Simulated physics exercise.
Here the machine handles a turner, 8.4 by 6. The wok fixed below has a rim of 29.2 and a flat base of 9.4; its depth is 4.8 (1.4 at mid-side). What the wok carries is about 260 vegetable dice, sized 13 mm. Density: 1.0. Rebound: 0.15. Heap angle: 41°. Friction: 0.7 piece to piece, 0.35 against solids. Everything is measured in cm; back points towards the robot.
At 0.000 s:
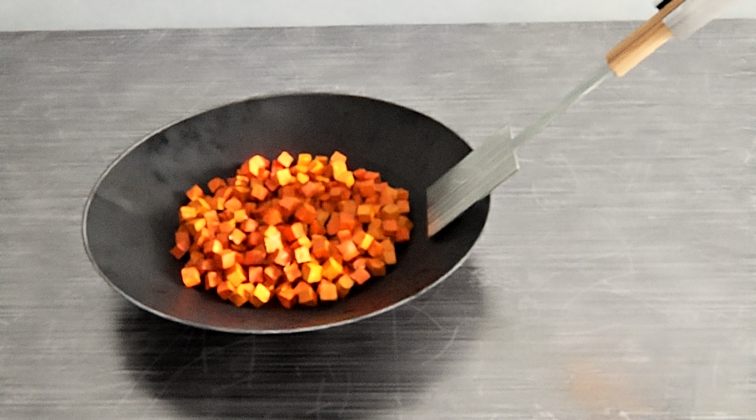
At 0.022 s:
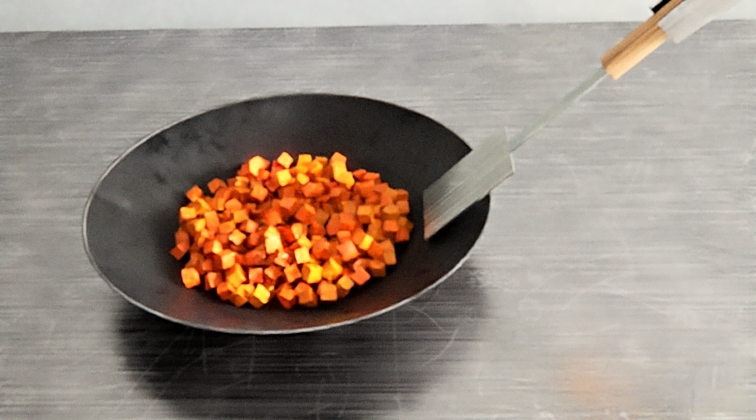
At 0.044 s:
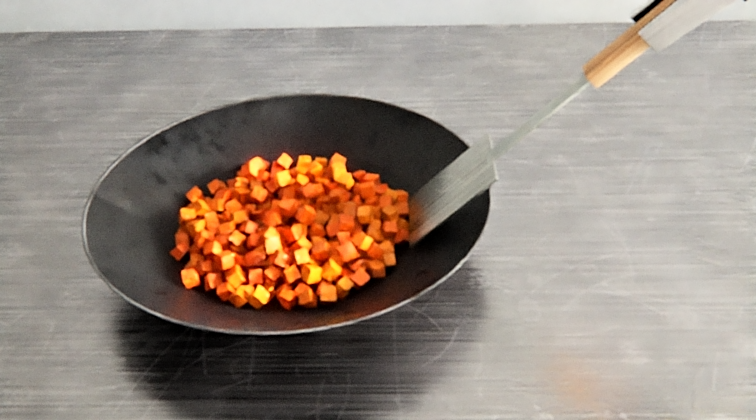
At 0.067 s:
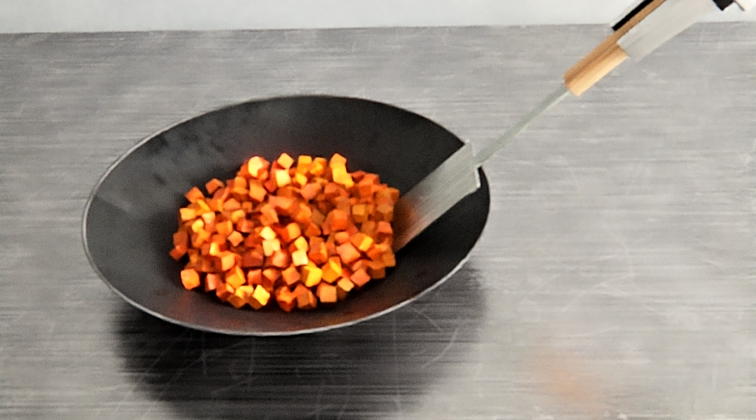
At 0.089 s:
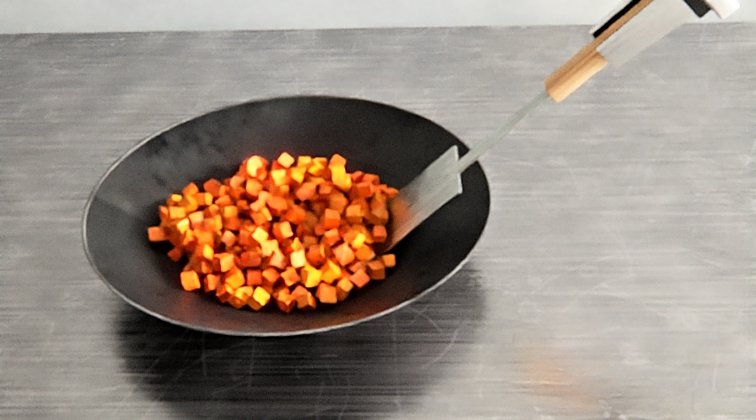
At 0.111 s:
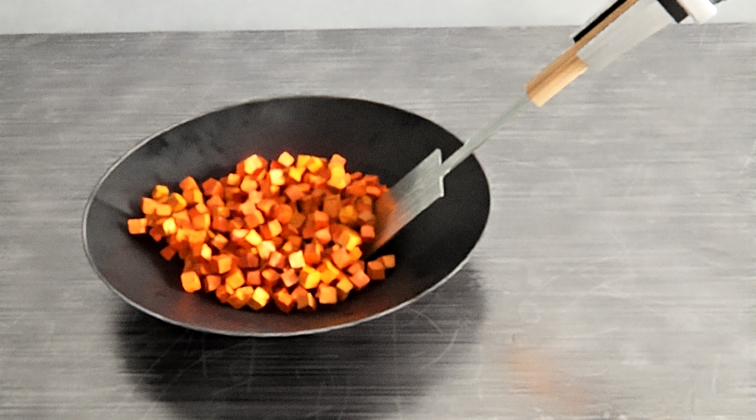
A metal turner slides down into the wok and pushes the orange cubes left.
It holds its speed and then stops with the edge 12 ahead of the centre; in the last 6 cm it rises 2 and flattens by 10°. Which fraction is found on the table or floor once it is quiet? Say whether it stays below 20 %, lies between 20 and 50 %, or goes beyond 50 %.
It lies between 20 and 50 %.
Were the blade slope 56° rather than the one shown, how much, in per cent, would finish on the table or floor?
Near 35 %.
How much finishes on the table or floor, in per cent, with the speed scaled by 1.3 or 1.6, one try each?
Roughly 35 per cent on the first try and 45 per cent on the second.
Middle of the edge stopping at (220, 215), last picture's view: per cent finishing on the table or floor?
Roughly 10 per cent, I'd say.
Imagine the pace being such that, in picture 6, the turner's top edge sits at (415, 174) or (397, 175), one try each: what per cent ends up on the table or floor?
I'd estimate some 40 and 40 in a hundred.
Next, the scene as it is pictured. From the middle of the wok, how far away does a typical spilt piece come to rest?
The answer is around 22 cm.
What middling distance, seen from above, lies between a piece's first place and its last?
I'd put it at close to 6 centimetres.
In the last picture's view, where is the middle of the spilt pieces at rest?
Around pixel (13, 237).
After 0.23 s, sloping 45°, highest piece 7 above the table; 265 in the wok.
After 0.34 s, sloping 42°, highest piece 8 above the table; 236 in the wok, 4 on the table or floor, 25 on the blade or in flight.
After 0.60 s, sloping 35°, highest piece 6 above the table; 167 in the wok, 98 on the table or floor.
After 1.65 s, sloping 35°, highest piece 6 above the table; 167 in the wok, 98 on the table or floor.
At rest, 167 in the wok, 98 on the table or floor. That is 37 % on the table or floor.
